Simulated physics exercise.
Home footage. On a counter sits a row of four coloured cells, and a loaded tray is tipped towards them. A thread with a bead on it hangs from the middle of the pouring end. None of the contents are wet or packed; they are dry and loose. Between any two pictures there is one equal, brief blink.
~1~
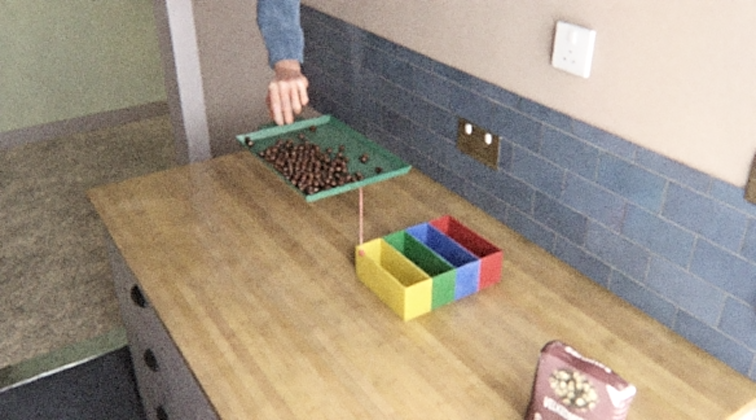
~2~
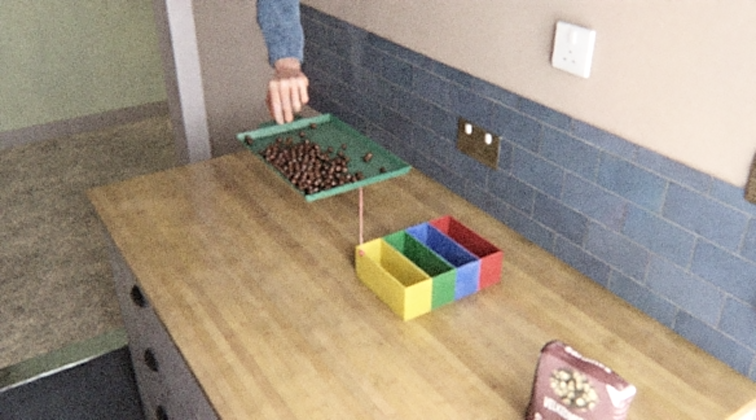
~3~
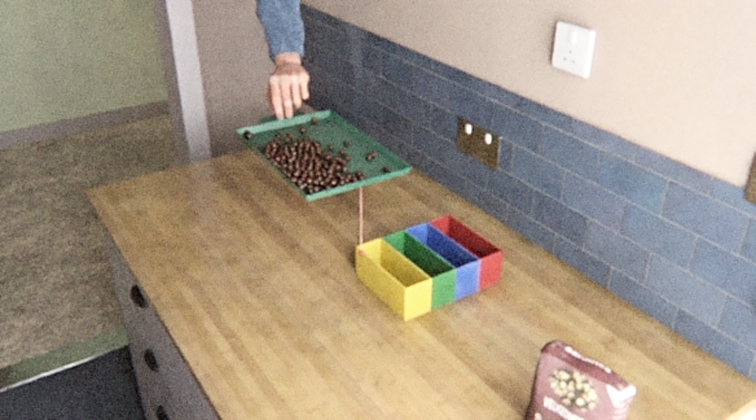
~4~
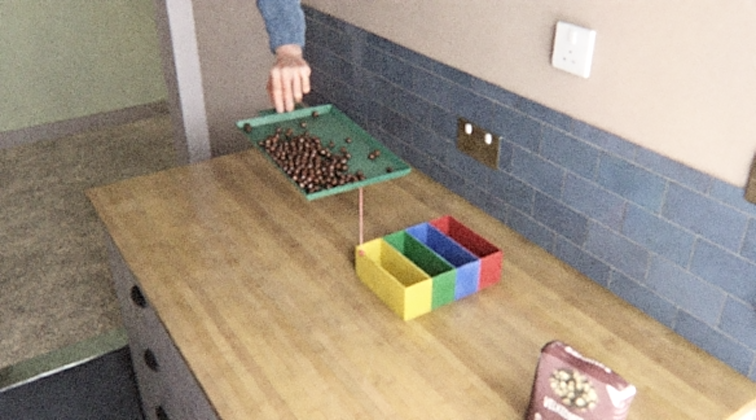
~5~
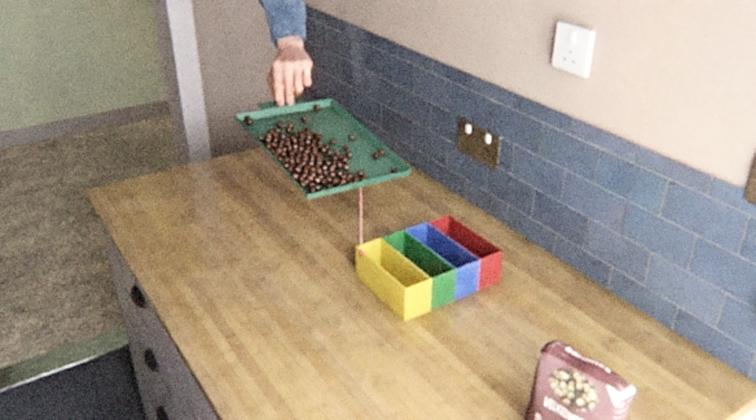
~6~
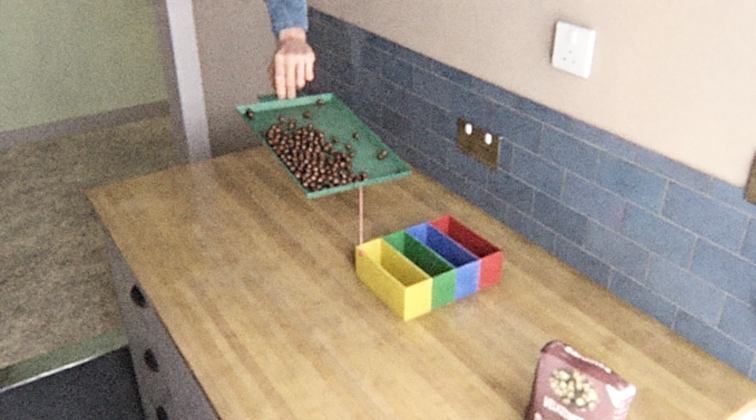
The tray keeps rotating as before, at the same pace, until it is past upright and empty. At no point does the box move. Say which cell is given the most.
The green cell is given the most.
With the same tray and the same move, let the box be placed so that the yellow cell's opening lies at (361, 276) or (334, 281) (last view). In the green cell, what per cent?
It would be near 30 per cent first and near 10 per cent second.
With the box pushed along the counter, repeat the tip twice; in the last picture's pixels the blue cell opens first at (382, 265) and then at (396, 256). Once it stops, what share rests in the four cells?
First case: Some 70 %; second case: Some 80 %.
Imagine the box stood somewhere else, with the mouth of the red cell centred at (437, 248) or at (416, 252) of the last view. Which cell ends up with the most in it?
Run one gives the cell in blue; run two gives the cell in red.
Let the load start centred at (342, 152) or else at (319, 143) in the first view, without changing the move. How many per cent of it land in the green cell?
In order, roughly 50 % and 50 %.
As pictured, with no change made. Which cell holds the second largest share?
Second position is held by the cell in yellow.
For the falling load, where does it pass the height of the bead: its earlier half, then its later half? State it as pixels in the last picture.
It goes through near (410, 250) first, then near (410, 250).
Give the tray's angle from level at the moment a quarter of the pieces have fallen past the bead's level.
The angle is roughly 50° at that point.
Soon after the last picture, tray tipped steeply; about a third on the tray; a small part in the green cell; a small part in the yellow cell; a small part in the blue cell; a stray few in the red cell; about a quarter falling or outside the box.
A little later, tray tipped right over; about a third in the green cell; about a quarter in the yellow cell; a small part in the blue cell; a stray few in the red cell; about a quarter falling or outside the box.
Later still, tray tipped past a quarter turn; about a third in the green cell; about a quarter in the yellow cell; a small part in the blue cell; a stray few in the red cell; about a quarter falling or outside the box.
At rest, tray tipped past a quarter turn; about a third in the green cell; about a quarter in the yellow cell; a small part in the blue cell; a stray few in the red cell; about a quarter outside the box.
